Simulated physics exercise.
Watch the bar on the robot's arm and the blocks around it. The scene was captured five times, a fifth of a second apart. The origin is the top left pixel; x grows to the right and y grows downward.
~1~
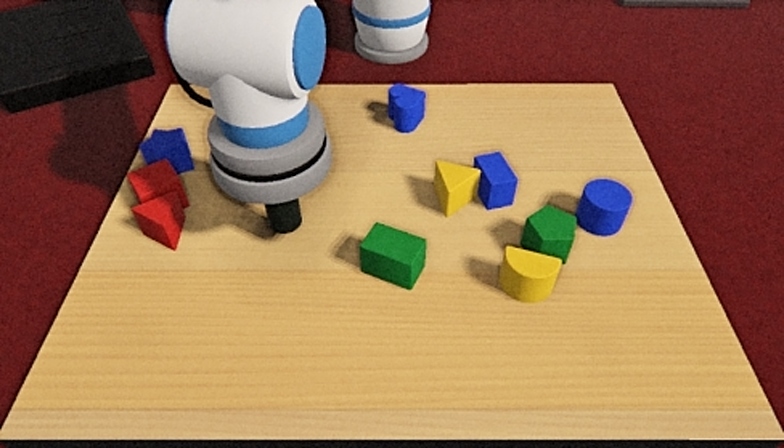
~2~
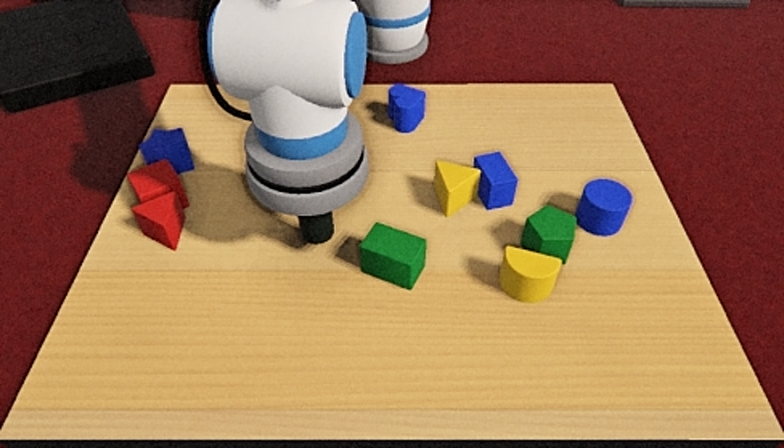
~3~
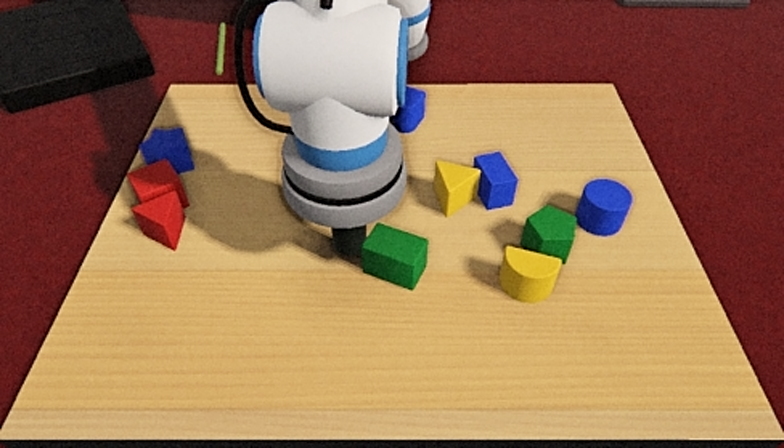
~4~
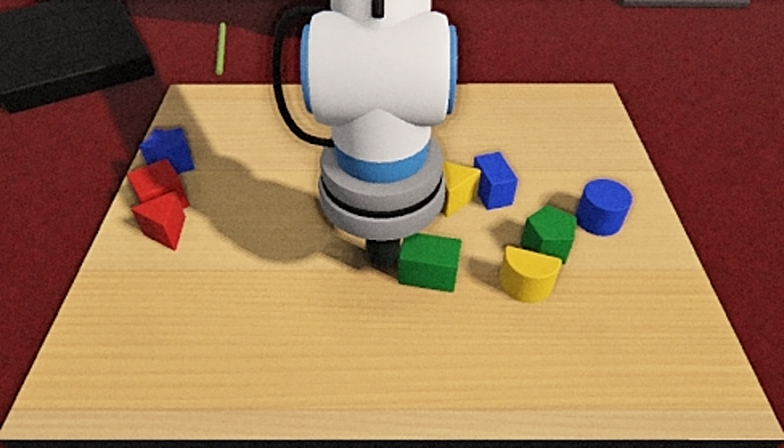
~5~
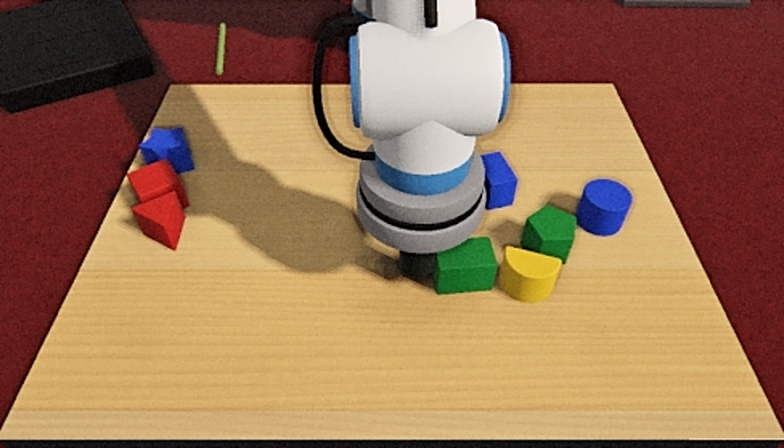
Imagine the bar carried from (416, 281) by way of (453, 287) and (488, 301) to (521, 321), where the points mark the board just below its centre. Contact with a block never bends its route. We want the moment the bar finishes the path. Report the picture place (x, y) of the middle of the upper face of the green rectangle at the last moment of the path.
I'd say the green rectangle ends with its top centre at (539, 255).
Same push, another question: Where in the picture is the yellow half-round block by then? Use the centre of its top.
My prediction: (584, 260).
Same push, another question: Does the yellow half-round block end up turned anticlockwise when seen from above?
No, that is not how it ends up.
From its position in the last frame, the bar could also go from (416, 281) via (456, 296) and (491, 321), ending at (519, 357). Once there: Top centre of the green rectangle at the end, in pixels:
Its top middle will sit at (517, 258).
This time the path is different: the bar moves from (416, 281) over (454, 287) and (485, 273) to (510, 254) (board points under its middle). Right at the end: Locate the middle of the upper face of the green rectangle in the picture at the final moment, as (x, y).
It should be at about (561, 225).
The first path, step by step. One third of the way, bar at (455, 270); green rectangle at (502, 252), turned 15° anticlockwise; yellow half-round block at (561, 262), turned 20° clockwise.
Two thirds of the way, bar at (492, 284); green rectangle at (532, 253), turned 45° anticlockwise; yellow half-round block at (582, 261), turned 55° clockwise; green pentagonal block at (556, 220).
At the end, bar at (526, 305); green rectangle at (539, 255), turned 55° anticlockwise; yellow half-round block at (584, 260), turned 65° clockwise; green pentagonal block at (558, 218).
